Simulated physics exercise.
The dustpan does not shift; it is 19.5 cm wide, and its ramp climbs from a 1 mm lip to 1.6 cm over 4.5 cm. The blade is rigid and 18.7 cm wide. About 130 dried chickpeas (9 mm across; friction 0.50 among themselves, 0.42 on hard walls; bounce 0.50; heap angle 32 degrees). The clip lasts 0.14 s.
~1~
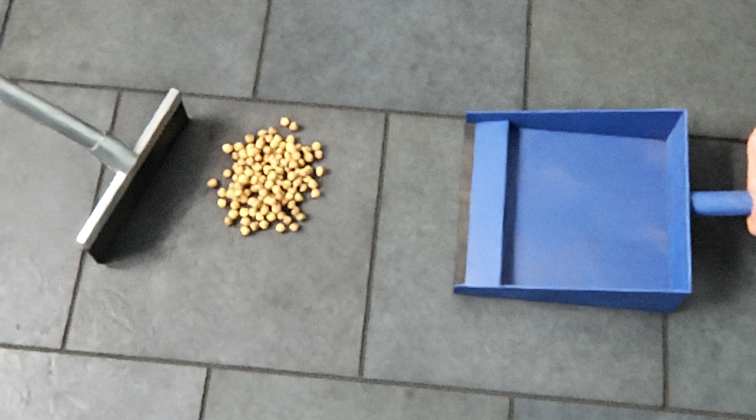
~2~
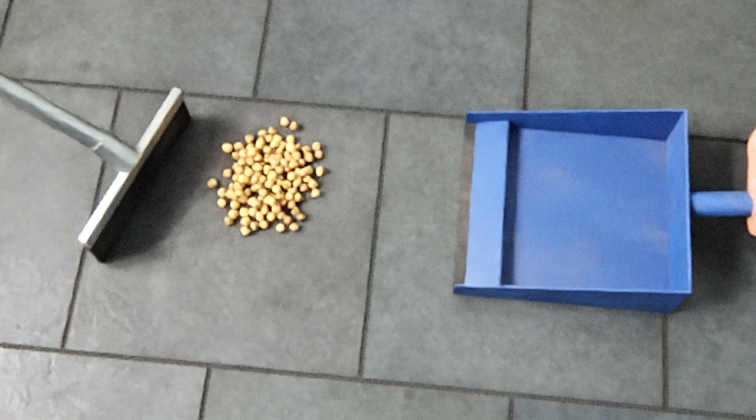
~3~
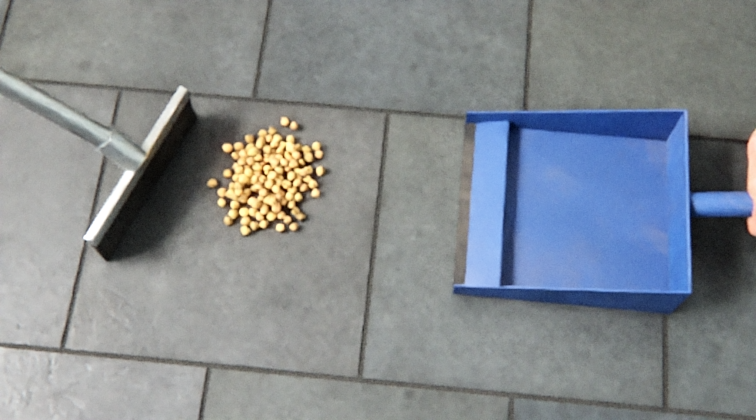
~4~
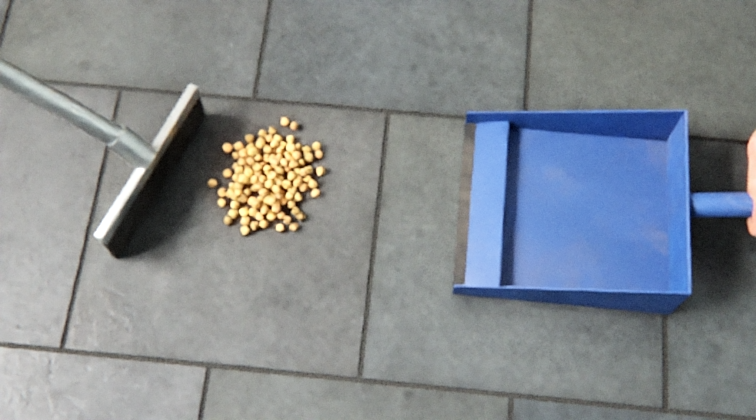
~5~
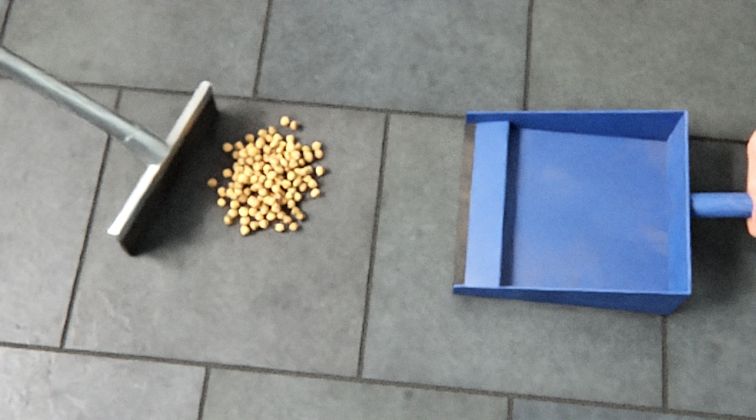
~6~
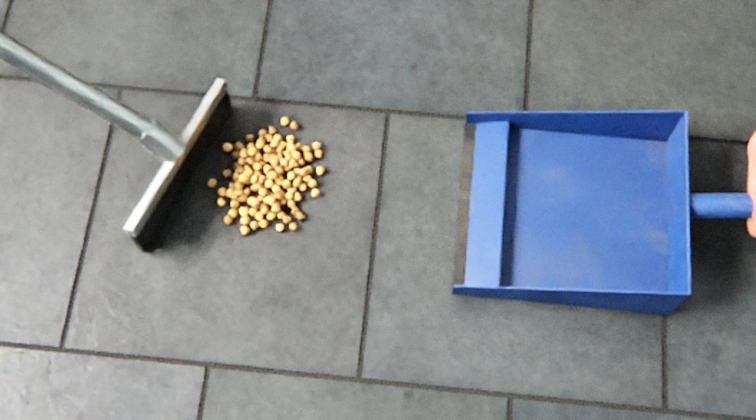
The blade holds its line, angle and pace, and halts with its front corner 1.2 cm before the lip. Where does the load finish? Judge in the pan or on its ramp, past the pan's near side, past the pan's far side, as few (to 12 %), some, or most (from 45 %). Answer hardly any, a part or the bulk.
In the pan or on its ramp: Hardly any; past the pan's near side: Hardly any; past the pan's far side: Hardly any.
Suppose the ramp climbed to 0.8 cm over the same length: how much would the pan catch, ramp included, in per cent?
It would be near 0 per cent.
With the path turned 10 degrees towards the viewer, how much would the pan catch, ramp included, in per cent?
In that case some 5 per cent.
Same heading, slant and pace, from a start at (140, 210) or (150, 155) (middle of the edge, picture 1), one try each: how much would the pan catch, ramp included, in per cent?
About 5 and 0 per cent.
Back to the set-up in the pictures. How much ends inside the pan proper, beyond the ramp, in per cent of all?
Some 0 per cent.
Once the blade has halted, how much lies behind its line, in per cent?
Some 20 per cent.
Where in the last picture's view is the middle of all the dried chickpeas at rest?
At about (423, 197).
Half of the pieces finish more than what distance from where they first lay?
Roughly 16 cm.
Then, 0.24 s after the last picture, middle of the blade 17 cm from the lip; 0 % over the lip, far side 0 %, near side 0 %.
Then, 0.40 s after the last picture, middle of the blade 9 cm from the lip; 0 % over the lip, far side 5 %, near side 0 %.
Then, 0.69 s after the last picture, middle of the blade 4 cm from the lip; 0 % over the lip, far side 5 %, near side 0 %.
In the end, pan 0 %, near side 0 %, far side 5 %, in front of the lip or behind the blade 95 %.
